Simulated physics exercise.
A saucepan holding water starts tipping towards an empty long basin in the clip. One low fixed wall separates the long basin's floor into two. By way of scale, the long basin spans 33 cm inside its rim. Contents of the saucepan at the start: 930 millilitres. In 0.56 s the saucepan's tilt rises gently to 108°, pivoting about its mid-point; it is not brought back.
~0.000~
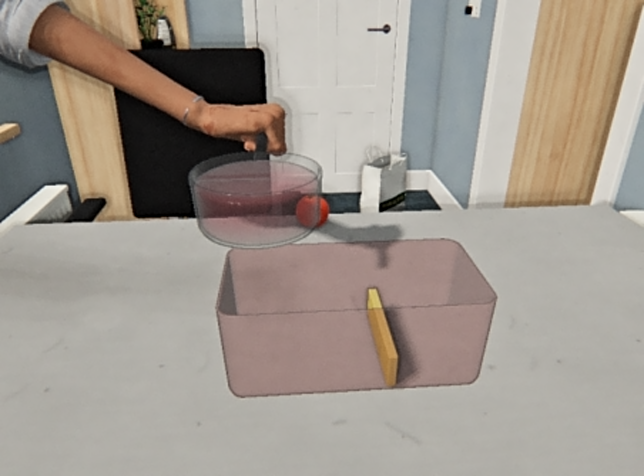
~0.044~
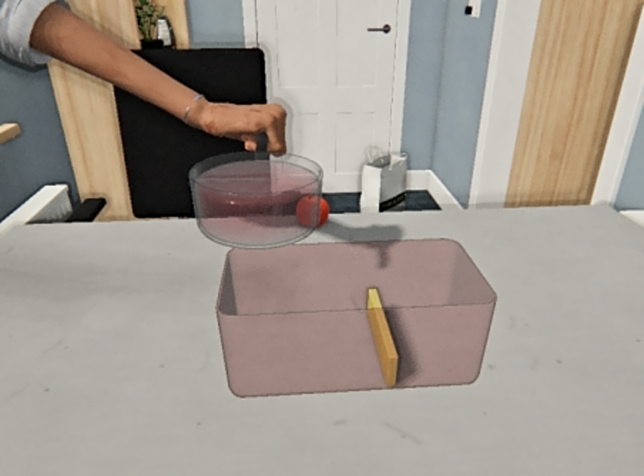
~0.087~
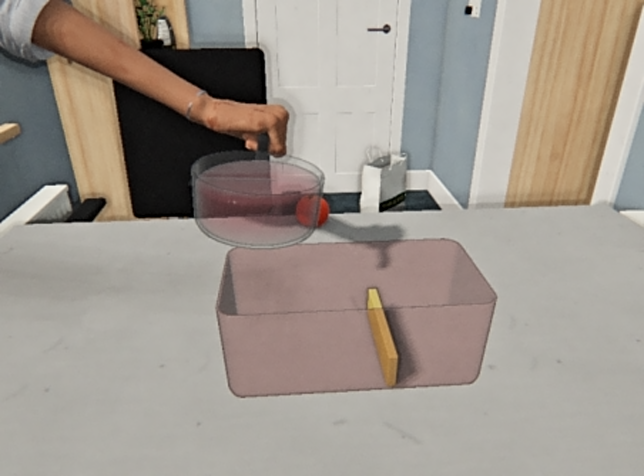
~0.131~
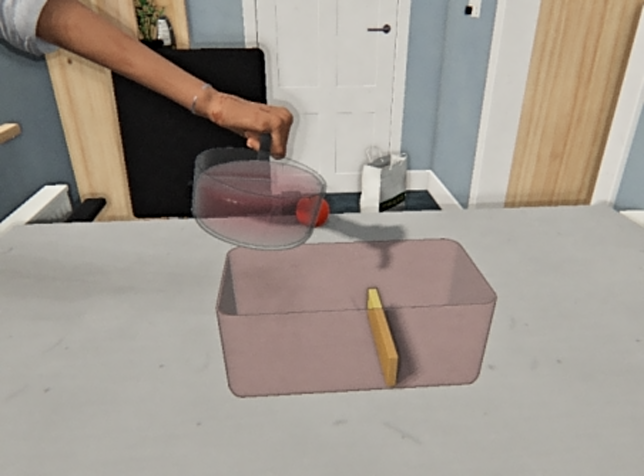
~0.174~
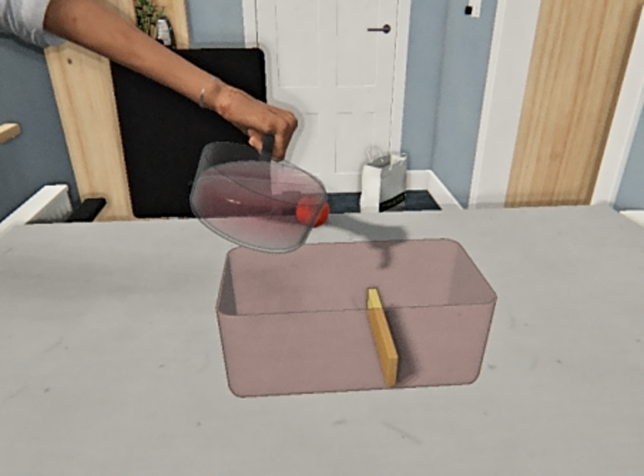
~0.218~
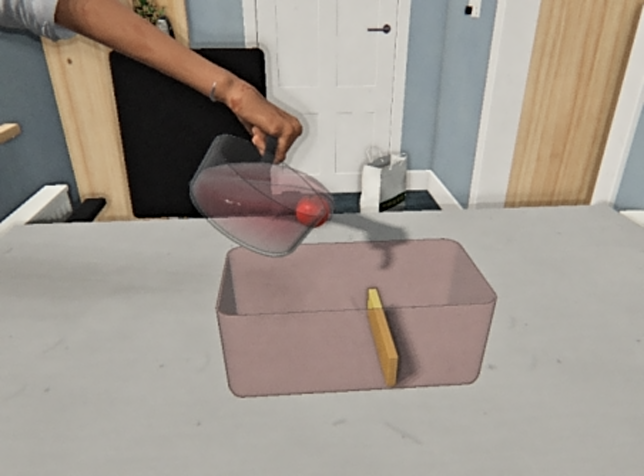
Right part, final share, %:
10 %.
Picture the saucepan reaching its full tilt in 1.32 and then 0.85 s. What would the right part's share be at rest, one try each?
30 in a hundred, followed by 15 in a hundred.
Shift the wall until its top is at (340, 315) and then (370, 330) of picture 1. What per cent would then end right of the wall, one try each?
I'd put it at about 65 per cent for the first and about 30 per cent for the second.
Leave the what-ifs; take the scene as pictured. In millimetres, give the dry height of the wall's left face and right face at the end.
Left: Roughly 24 mm; right: Roughly 44 mm.
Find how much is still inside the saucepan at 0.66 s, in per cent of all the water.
2 %.
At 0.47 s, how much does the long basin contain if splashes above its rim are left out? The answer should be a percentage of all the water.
At that time the basin holds about 56 per cent of the liquid.
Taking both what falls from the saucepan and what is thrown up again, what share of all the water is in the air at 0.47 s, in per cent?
Estimate: About 30 % of all of it.
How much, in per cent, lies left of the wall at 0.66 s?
Roughly 88 percent.
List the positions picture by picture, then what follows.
It leans 0°; its right rim is at (321, 171); the water meets the walls at (195, 179) and (318, 176); the long basin's rim runs from (223, 279) to (476, 268); the wall's top is at (382, 321), in the first frame.
It leans 2°; its right rim is at (322, 172); the water meets the walls at (195, 179) and (318, 176), in the second frame.
It leans 6°; its right rim is at (323, 177); the water meets the walls at (196, 177) and (320, 178), in the third frame.
It leans 14°; its right rim is at (325, 186); the water meets the walls at (198, 176) and (324, 181), in the fourth frame.
It leans 24°; its right rim is at (326, 196); the water meets the walls at (198, 176) and (323, 190); 3 per cent is over the edge, in the fifth frame.
It leans 36°; its right rim is at (324, 209); the water meets the walls at (195, 176) and (312, 193); 8 per cent is over the edge, in the sixth frame.
By 0.47 s the tilt is 101° and 15 per cent is still to pour, 53 is left of the wall and 3 right of it.
By 0.66 s the tilt is 108° and 2 per cent is still to pour, 88 is left of the wall and 5 right of it.
By 0.85 s the tilt is 108° and 0 per cent is still to pour, 87 is left of the wall and 9 right of it.
By 1.06 s the tilt is 108° and 0 per cent is still to pour, 87 is left of the wall and 10 right of it.
At rest 87 per cent lies left of the wall, 10 right of it and 3 outside.
